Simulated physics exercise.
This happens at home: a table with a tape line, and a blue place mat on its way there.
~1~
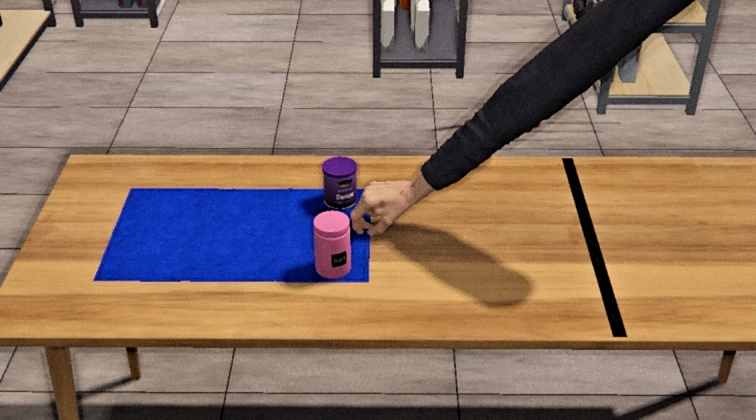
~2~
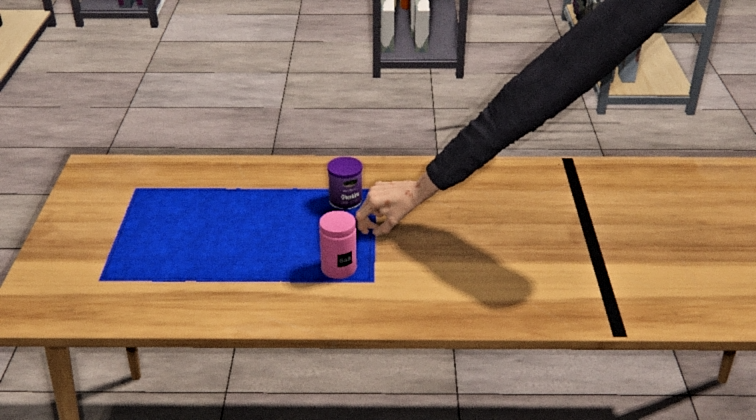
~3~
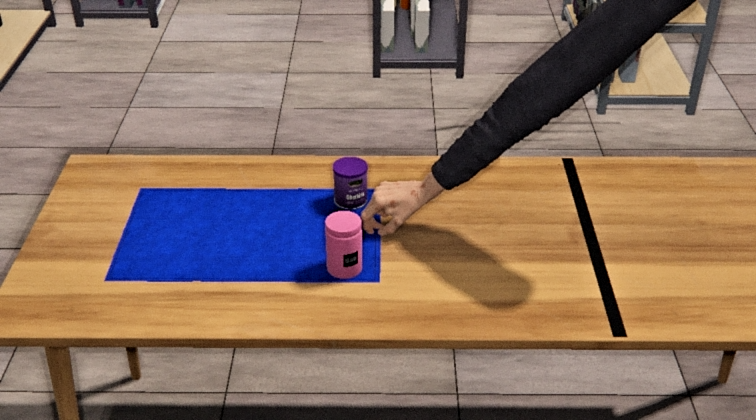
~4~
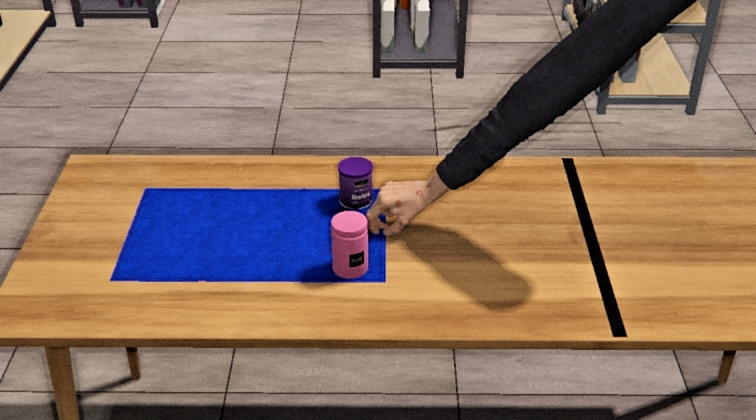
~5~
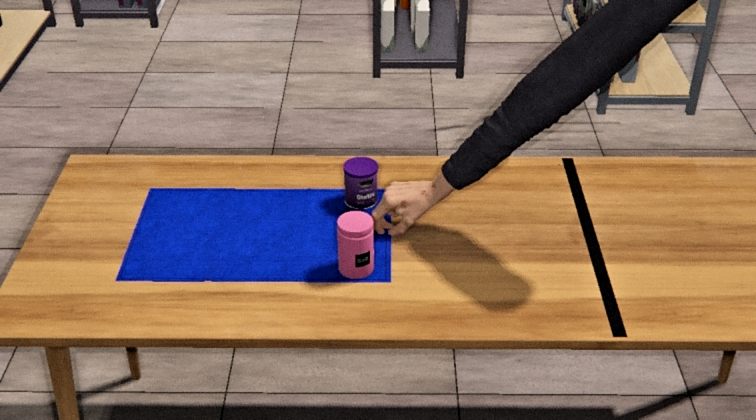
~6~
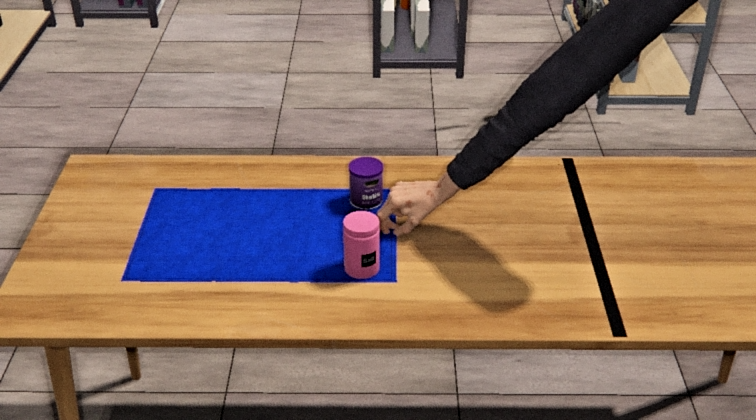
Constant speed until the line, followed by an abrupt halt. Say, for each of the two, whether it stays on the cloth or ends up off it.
Per item - purple tin: Stays on; pink jar: Stays on.
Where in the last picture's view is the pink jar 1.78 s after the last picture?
Position at that time: (572, 246).
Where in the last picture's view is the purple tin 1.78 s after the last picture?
Approximate spot: (554, 184).
Then, 1.78 s on from there, hem at the tape; purple tin on the cloth near (553, 184); pink jar on the cloth near (572, 246).
Then, 1.89 s on from there, hem at the tape; purple tin on the cloth near (560, 184); pink jar on the cloth near (579, 246).
In the end, hem at the tape; purple tin on the cloth near (560, 184); pink jar on the cloth near (579, 246). The purple tin stays on the cloth and the pink jar remains aboard.
